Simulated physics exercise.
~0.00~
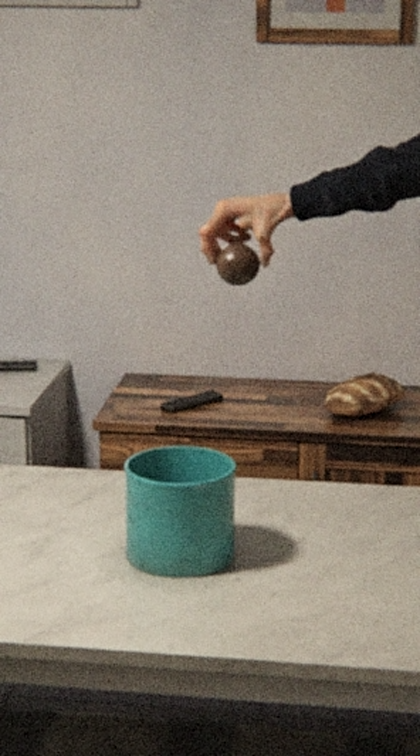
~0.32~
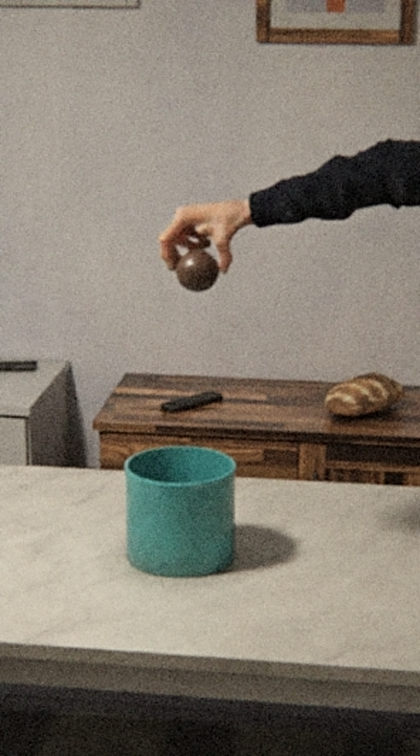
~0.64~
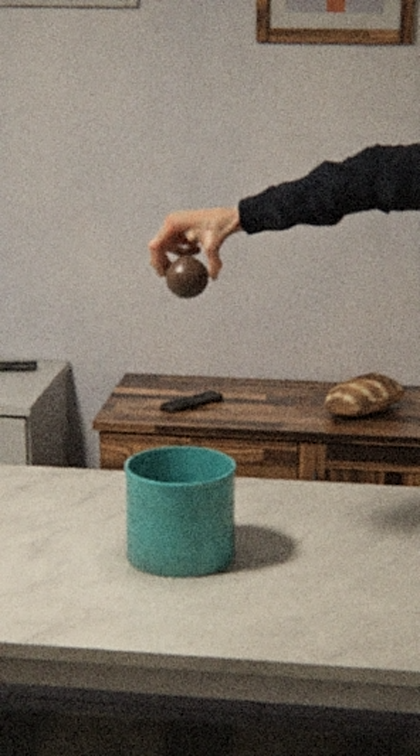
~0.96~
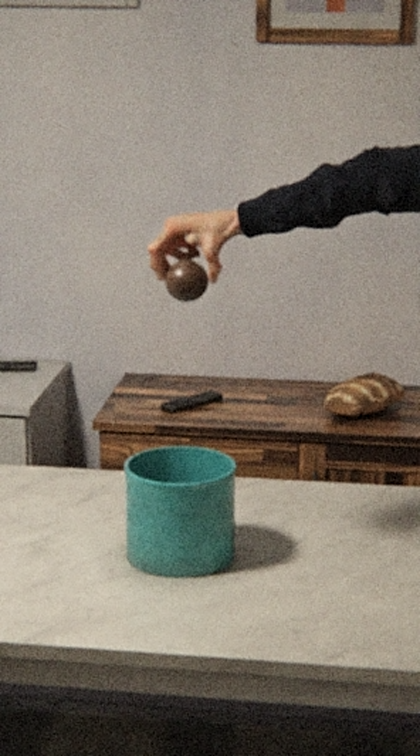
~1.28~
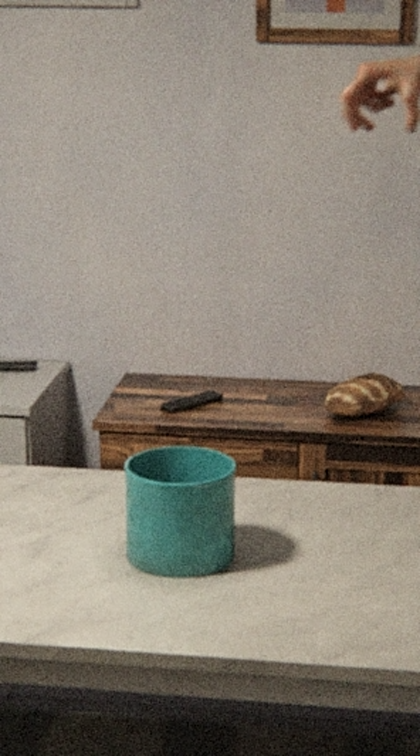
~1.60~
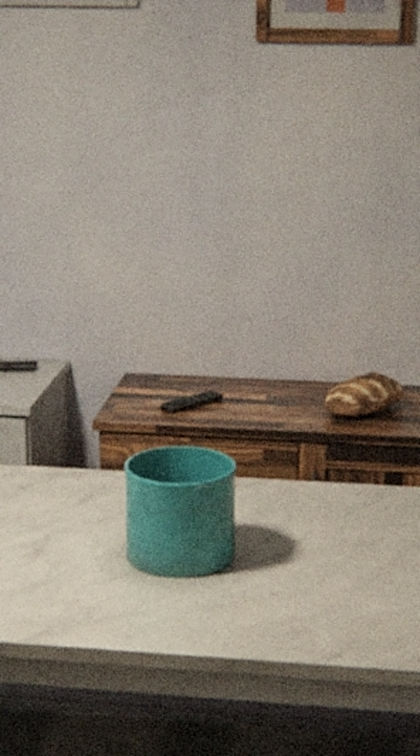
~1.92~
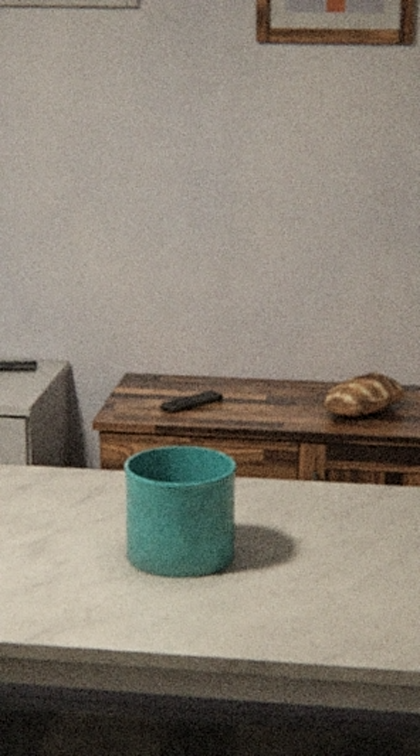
In a room with a pale wall, a teal container stands on a light tabletop, with a wooden cabinet holding a loaf of bread and a dark object behind it. A hand in a dark sleeve reaches in from the right, holding a round brown onion high up. The hand moves left and slightly down until the onion is above the container, then holds almost still. It lets go, and the onion drops into the container as the empty hand draws back to the upper right. The hand leaves, and the container stays in place with the onion hidden inside.
